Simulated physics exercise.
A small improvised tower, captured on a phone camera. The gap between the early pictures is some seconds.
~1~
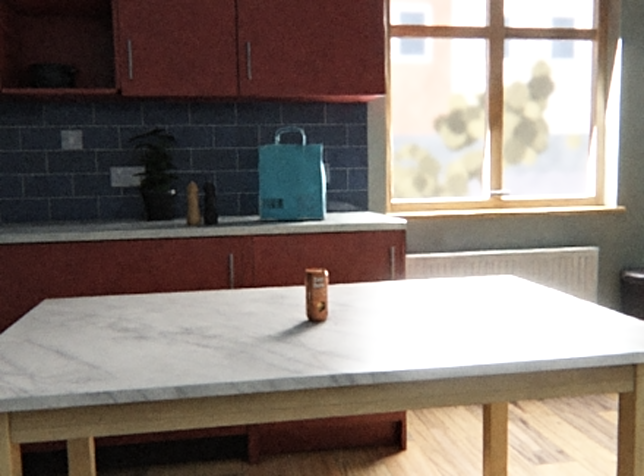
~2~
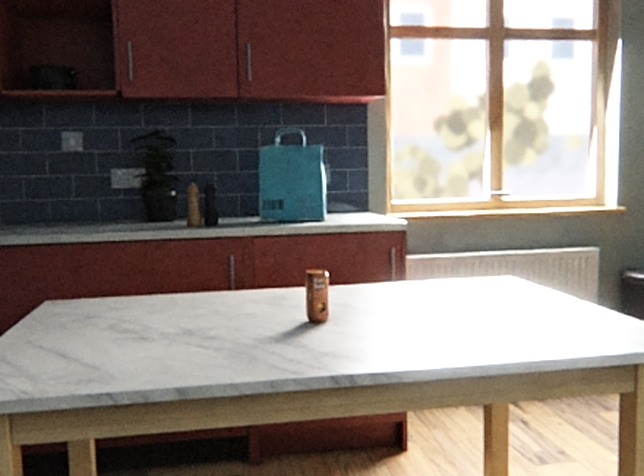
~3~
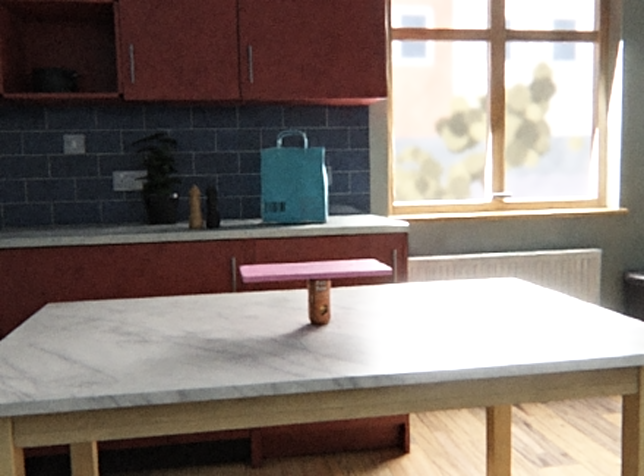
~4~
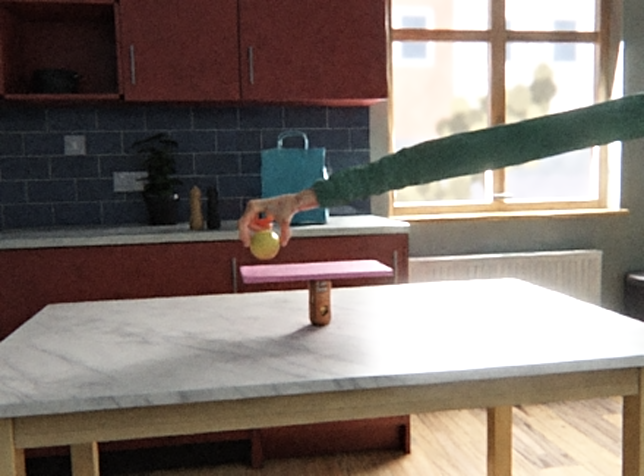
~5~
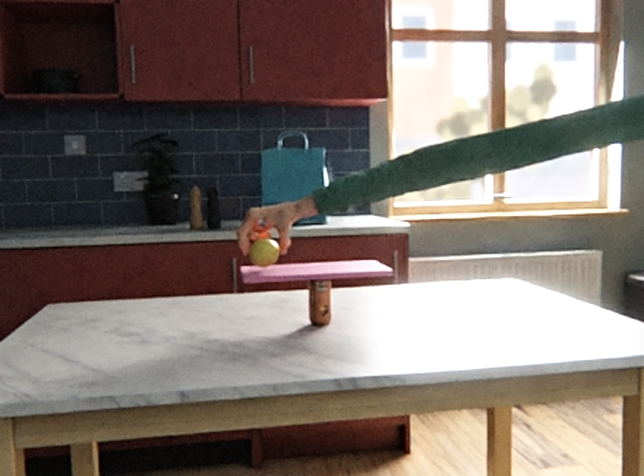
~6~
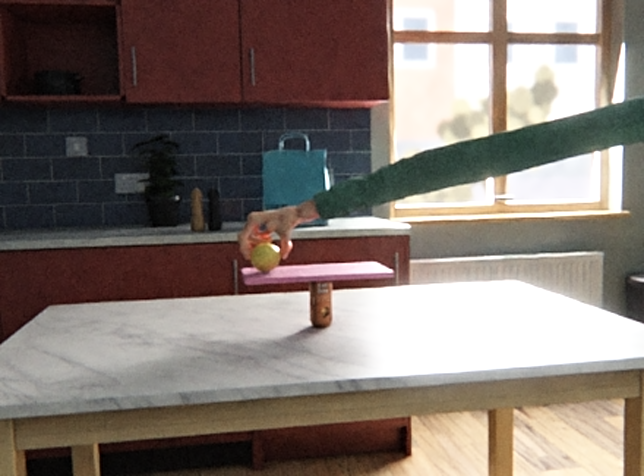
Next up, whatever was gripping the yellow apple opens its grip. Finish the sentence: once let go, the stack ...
Once let go, the stack falls apart.
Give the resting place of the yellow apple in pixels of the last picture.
The object ends up somewhere around (191, 319).
Then, 0.40 s later than the last frame, yellow apple now fallen; pink board tilted by 45°.
Then, 0.50 s later than the last frame, pink board tilted by 38°; orange can moved a little.
Then, 0.70 s later than the last frame, pink board now fallen; orange can moved about its own width.
When it is over, fallen, yellow apple and pink board; moved from the start, orange can. End places, in pixels of the last picture, yellow apple near (191, 319). The stack comes apart.
